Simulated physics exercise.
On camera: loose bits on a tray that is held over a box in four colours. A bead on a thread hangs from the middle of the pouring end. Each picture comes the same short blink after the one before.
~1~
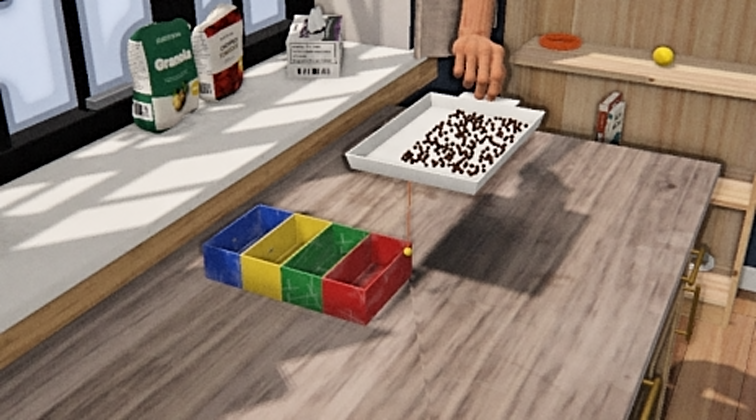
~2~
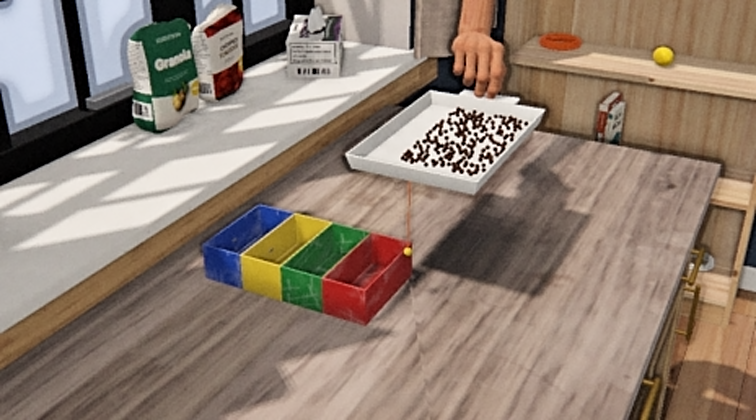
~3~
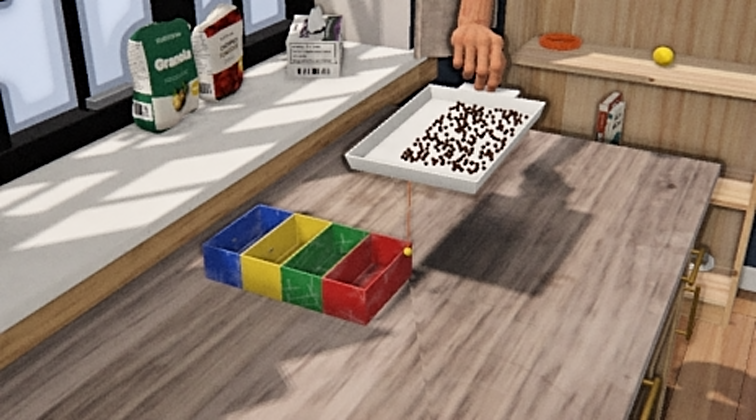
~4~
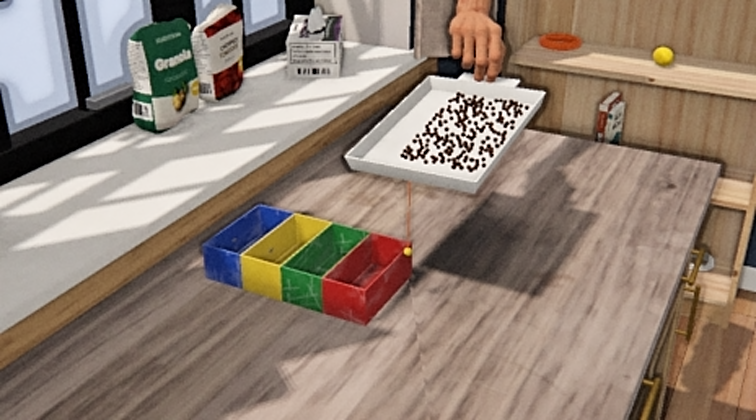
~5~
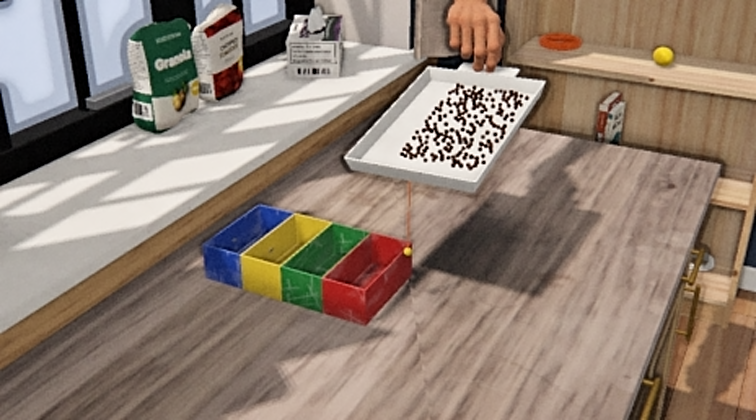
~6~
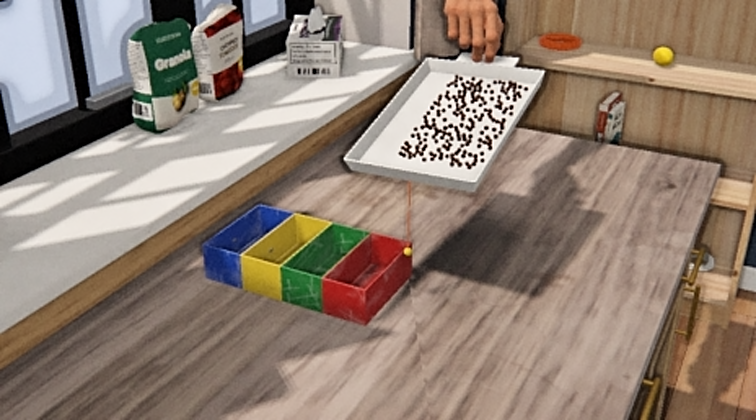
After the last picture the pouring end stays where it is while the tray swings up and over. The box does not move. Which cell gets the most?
Fullest: The red cell.
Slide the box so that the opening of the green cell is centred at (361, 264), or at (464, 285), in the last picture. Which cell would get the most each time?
In turn: The green one; blue.
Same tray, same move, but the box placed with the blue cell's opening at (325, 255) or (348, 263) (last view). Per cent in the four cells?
In turn 100 and 100 in a hundred.
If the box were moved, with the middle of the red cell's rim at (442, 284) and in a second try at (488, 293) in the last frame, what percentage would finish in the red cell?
Roughly 10 per cent, and 0 per cent.
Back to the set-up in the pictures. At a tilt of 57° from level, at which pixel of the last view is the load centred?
Around (396, 169).
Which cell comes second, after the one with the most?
Next in line is the green cell.
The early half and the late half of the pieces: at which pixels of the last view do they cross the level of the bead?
The first part at (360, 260); the rest at (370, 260).
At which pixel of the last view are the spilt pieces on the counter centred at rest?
Close to (396, 332).
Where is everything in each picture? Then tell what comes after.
The first picture shows corners of the pouring end (352, 153) and (475, 179), level; middle of the load (464, 140), allspice berries; bead on its thread (408, 252); blue cell (223, 263); yellow cell (261, 274); green cell (302, 286); red cell (344, 298).
The second picture shows corners of the pouring end (352, 154) and (474, 179), level; middle of the load (464, 139).
The third picture shows corners of the pouring end (351, 154) and (474, 179), tipped barely, lowest at the left corner; middle of the load (465, 135).
The fourth picture shows corners of the pouring end (351, 155) and (474, 179), tipped a little, lowest at the left corner; middle of the load (464, 129).
The fifth picture shows corners of the pouring end (350, 156) and (473, 179), tipped a little, lowest at the left corner; middle of the load (464, 124).
The sixth picture shows corners of the pouring end (350, 157) and (472, 179), tipped a little, lowest at the left corner; middle of the load (463, 119); blue cell (223, 263); yellow cell (261, 274); green cell (302, 286); red cell (344, 298).
Just after the last frame, tray tipped steeply; almost all on the tray; just a few in the green cell; just a few in the red cell; just a few falling or outside the box.
A moment on, tray tipped right over; roughly two thirds on the tray; about a tenth in the red cell; about a tenth in the green cell; roughly a quarter falling or outside the box.
Further on, tray tipped past a quarter turn; roughly half in the red cell; roughly a quarter in the green cell; just a few in the yellow cell; roughly a third falling or outside the box.
When it is over, tray tipped past a quarter turn; roughly half in the red cell; roughly a quarter in the green cell; just a few in the yellow cell; not one in the blue cell; roughly a third outside the box.
